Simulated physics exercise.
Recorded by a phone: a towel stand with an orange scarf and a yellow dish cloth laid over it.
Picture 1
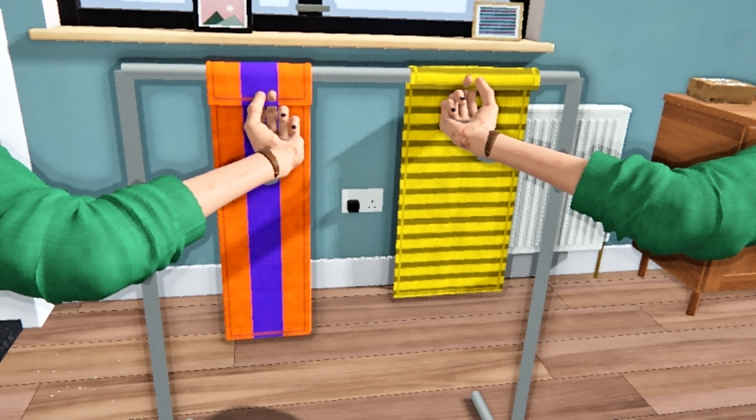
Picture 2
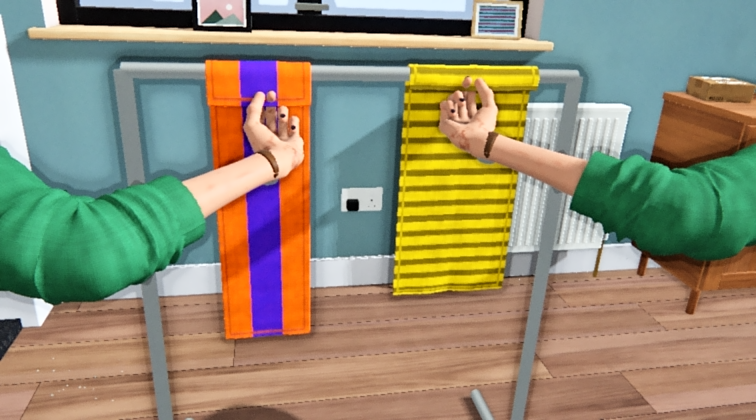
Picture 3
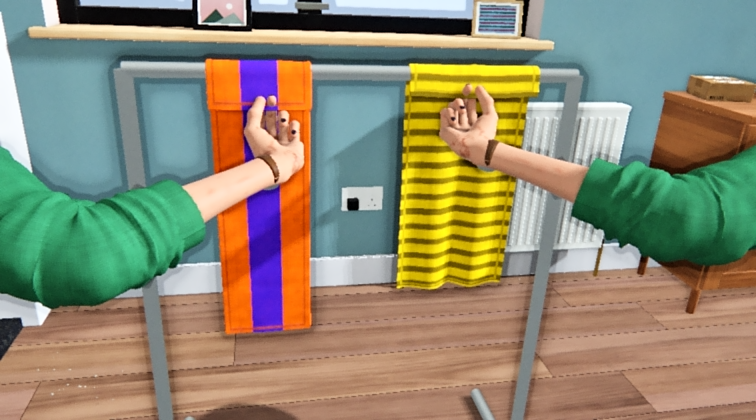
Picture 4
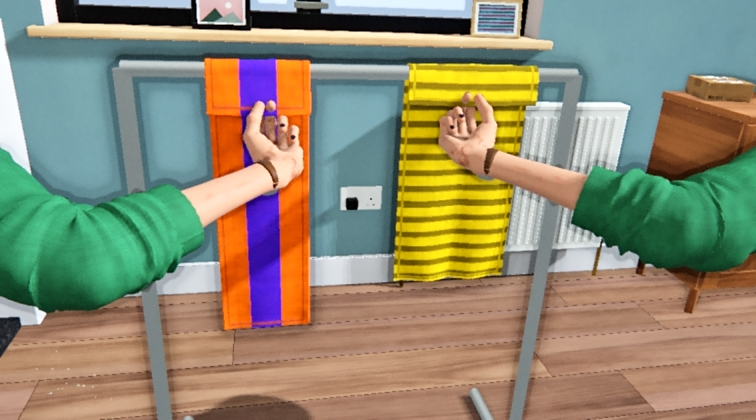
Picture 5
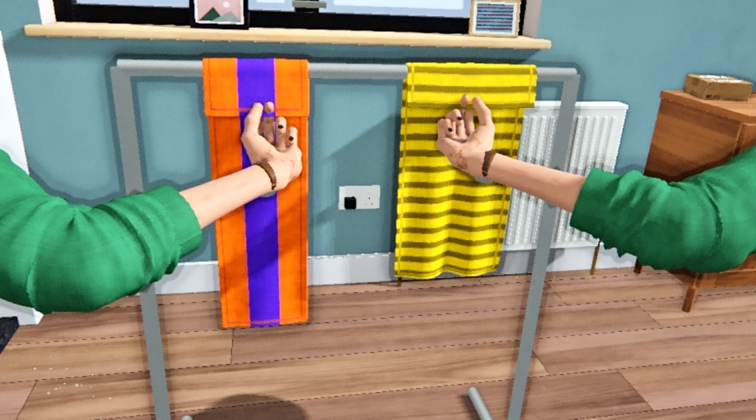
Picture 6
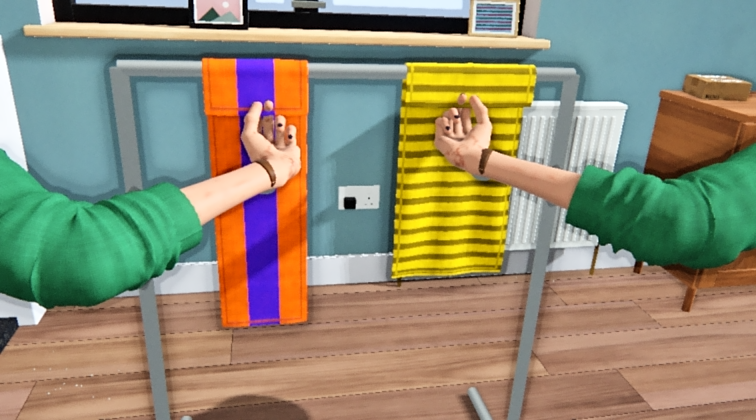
The video shows an orange scarf with a purple stripe and a yellow striped cloth hanging over a grey stand, as two green-sleeved arms hold hands near them and the front flaps shift slightly downward, the yellow one more.
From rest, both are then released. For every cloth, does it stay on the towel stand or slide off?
In the end the orange scarf does not stay up; the yellow dish cloth does not stay up.
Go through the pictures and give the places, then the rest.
Scarf front hem (286, 98), back hem (289, 330); dish cloth front hem (433, 81), back hem (412, 291), in the first frame.
Scarf front hem (285, 98); dish cloth front hem (432, 82), in the second frame.
Scarf front hem (286, 102); dish cloth front hem (432, 89), in the third frame.
Scarf front hem (285, 106); dish cloth front hem (431, 97), in the fourth frame.
Scarf front hem (283, 108); dish cloth front hem (429, 100), in the fifth frame.
Scarf front hem (282, 107), back hem (286, 318), front far shorter than the back; dish cloth front hem (428, 99), back hem (410, 270), front far shorter than the back, in the sixth frame.
Then, 0.44 s on from there, scarf clear of the rail and dropping near (267, 376); dish cloth clear of the rail and dropping near (441, 318).
Then, 0.70 s on from there, scarf in a heap on the floor; dish cloth in a heap on the floor.
In the end, scarf in a heap on the floor; dish cloth in a heap on the floor. The orange scarf slides off and the yellow dish cloth slips to the floor.
